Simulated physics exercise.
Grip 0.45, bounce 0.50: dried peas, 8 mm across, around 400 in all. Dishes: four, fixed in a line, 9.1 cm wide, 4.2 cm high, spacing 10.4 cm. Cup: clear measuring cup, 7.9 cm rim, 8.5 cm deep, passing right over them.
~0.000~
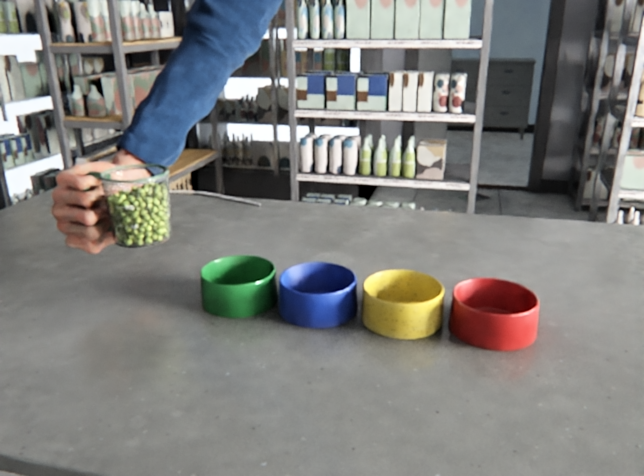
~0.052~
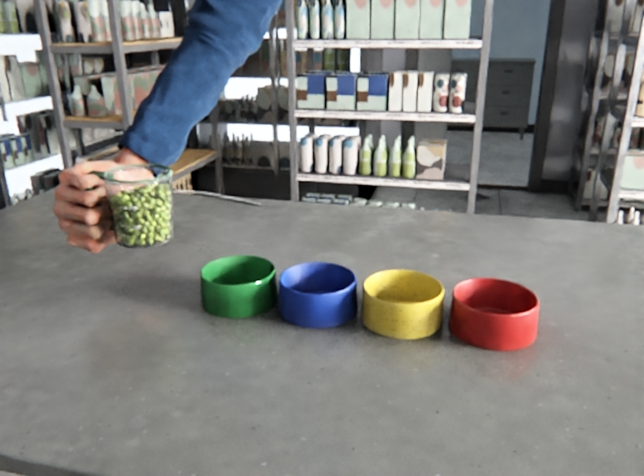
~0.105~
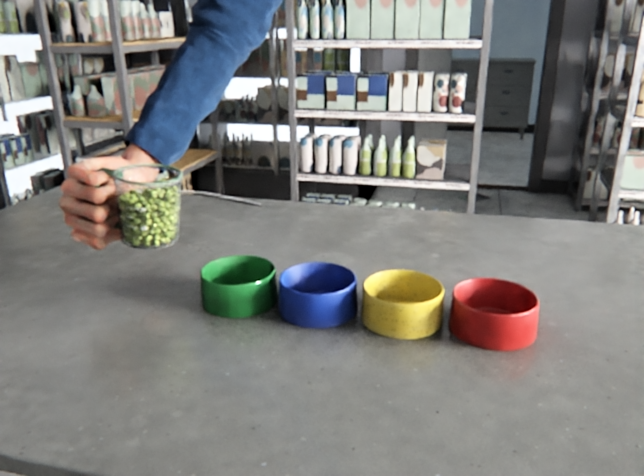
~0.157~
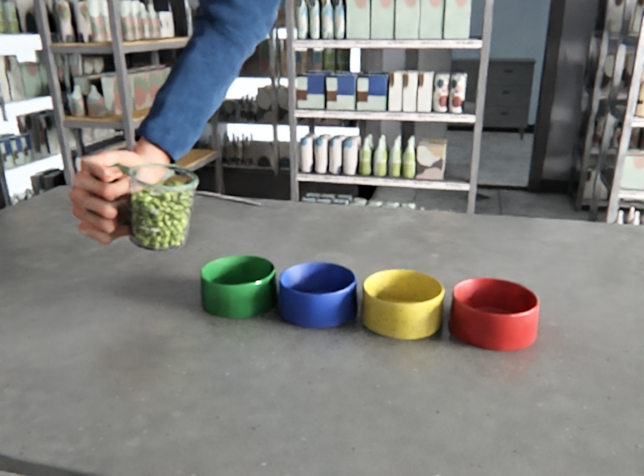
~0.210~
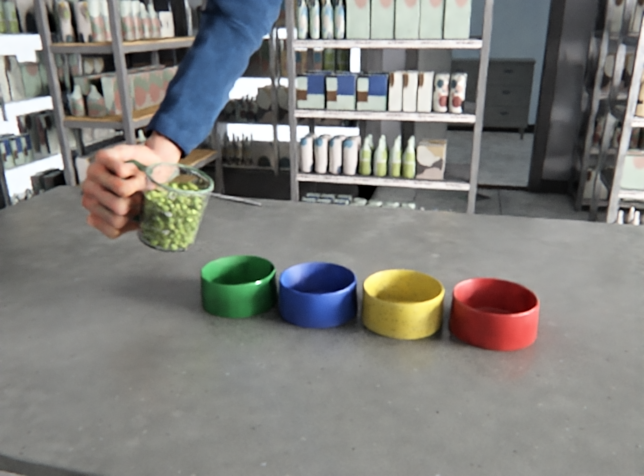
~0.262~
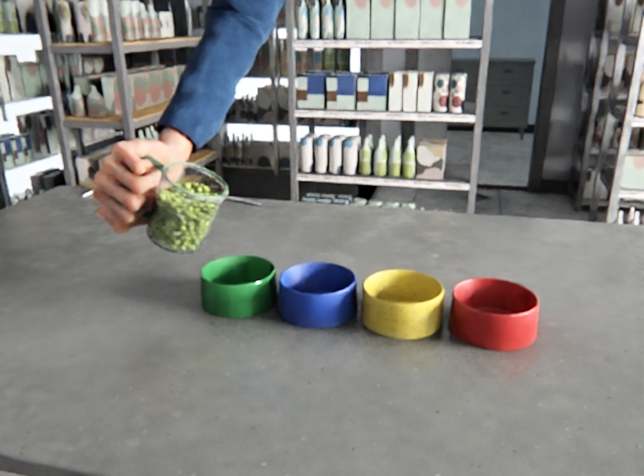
At the start, a hand holds a clear measuring cup of green dried peas upright over a gray table, left of a row of green, blue, yellow and red dishes. The hand then moves the cup a short way right toward the green dish, tilting it gradually rightward, the peas still inside.
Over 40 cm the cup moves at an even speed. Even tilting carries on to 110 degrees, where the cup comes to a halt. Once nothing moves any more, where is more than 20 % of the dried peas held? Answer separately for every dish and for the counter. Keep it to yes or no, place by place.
Place by place: Red yes, blue no, green no, yellow yes, counter no.
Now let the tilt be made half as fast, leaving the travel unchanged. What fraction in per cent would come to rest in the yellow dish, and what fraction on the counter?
I'd say yellow ends at 0 while the counter ends at 10.
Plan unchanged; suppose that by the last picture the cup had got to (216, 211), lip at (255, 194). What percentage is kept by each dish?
Dish by dish: Red 80 percent, blue 0 percent, green 0 percent, yellow 0 percent.
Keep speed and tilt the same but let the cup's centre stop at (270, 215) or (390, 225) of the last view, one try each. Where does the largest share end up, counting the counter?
The largest share ends at blue first and at yellow second.
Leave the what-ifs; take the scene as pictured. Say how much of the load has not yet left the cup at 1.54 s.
Around 0 in a hundred.
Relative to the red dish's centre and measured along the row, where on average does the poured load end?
About 4 cm, toward lower x.
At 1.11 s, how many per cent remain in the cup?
Some 40 per cent of the load.
Then, at 0.77 s, tilt 91 degrees; cup holds 95 %.
After 1.11 s, tilt 110 degrees; cup holds 40 %, red 5 %, yellow 45 %.
Then, at 1.54 s, tilt 110 degrees; cup holds 0 %, red 50 %, yellow 40 %.
In the end, at 2.1 s, red 50 %, blue 0 %, green 0 %, yellow 40 %, counter 10 %.
